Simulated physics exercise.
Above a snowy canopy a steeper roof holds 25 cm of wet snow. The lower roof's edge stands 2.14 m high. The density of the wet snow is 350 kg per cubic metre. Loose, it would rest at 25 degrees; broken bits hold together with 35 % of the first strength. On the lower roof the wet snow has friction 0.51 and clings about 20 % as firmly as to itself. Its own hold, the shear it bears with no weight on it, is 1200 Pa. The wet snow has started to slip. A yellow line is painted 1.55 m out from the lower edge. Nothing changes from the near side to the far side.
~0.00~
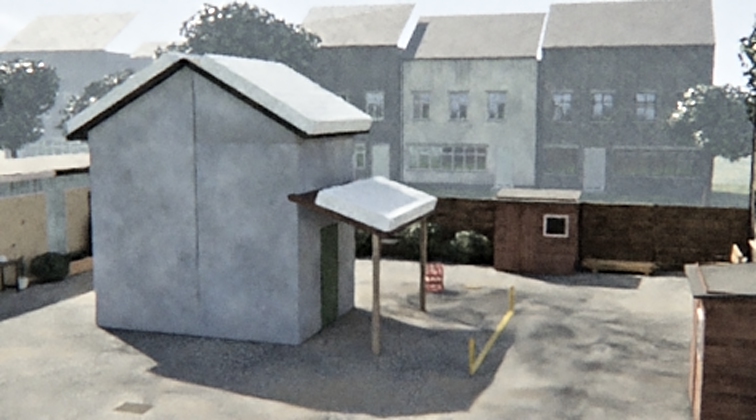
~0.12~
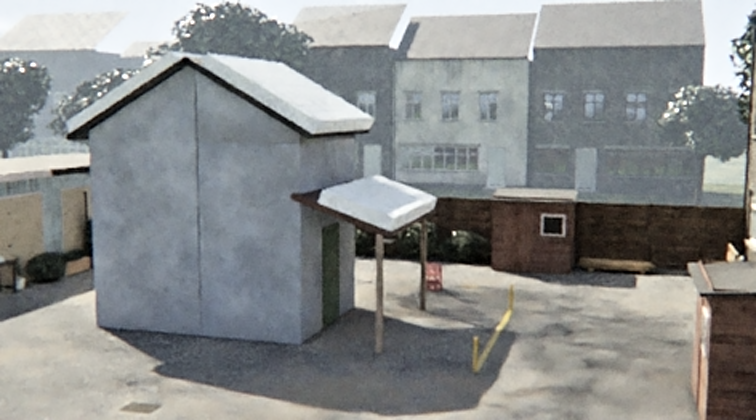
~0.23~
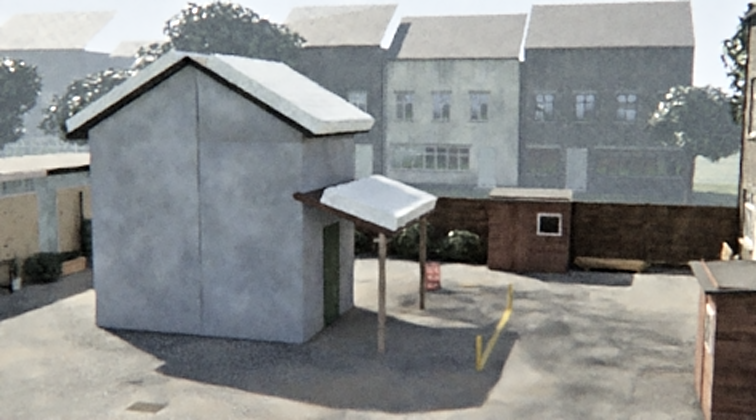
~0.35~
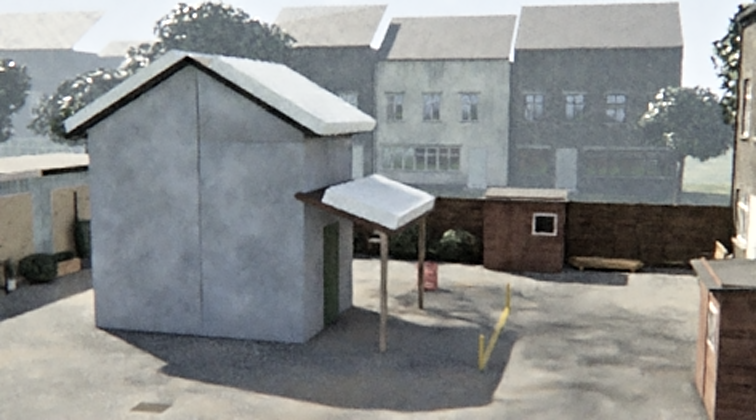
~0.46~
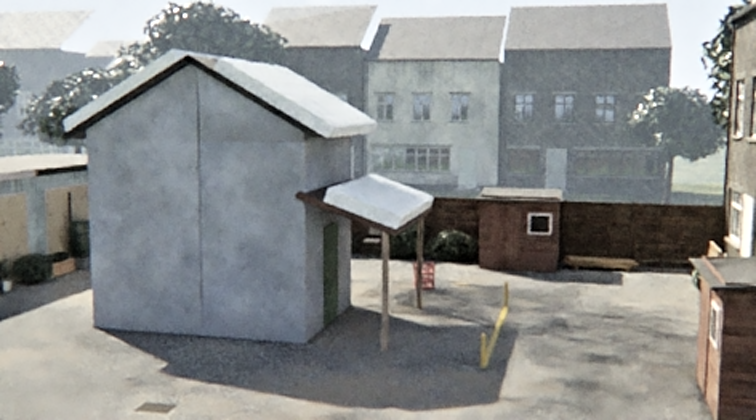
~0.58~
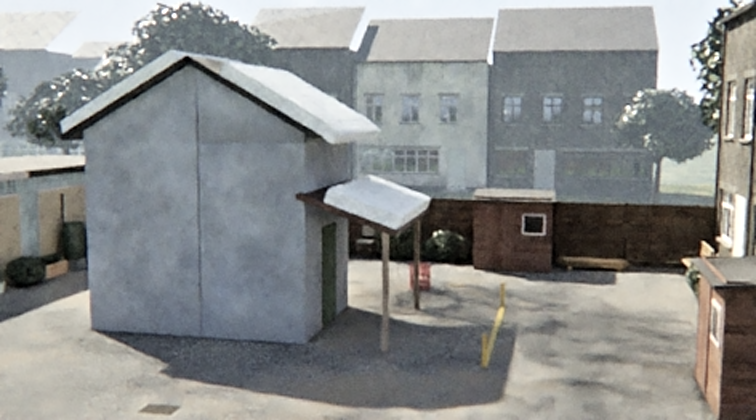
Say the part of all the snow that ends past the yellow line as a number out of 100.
The part of all the snow that ends past the yellow line is near 25 %.
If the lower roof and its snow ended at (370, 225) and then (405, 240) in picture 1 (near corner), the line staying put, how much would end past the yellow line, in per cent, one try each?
In turn about 25 %, 16 %.
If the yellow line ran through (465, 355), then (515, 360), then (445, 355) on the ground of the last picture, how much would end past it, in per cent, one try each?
In turn about 35 %, 12 %, 50 %.
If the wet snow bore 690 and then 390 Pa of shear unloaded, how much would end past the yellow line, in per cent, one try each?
In that order: 35 %, 40 %.
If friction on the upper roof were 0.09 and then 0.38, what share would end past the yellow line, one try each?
In that order: 35 %, 1 %.
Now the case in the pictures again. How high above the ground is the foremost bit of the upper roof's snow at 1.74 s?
Some 1.8 m.
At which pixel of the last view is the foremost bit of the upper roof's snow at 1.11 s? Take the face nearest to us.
Around (374, 193).
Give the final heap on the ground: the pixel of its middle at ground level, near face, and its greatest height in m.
Around (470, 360); it stands about 0.4 m.
By 1.11 s, none is below the lower edge and 0 % is past the line.
By 1.74 s, 1 % is below the lower edge and 0 % is past the line.
By 2.37 s, 68 % is below the lower edge and 14 % is past the line.
By 3.00 s, 68 % is below the lower edge and 25 % is past the line.
By 3.10 s, at the end, 68 % is below the lower edge and 25 % is past the line.
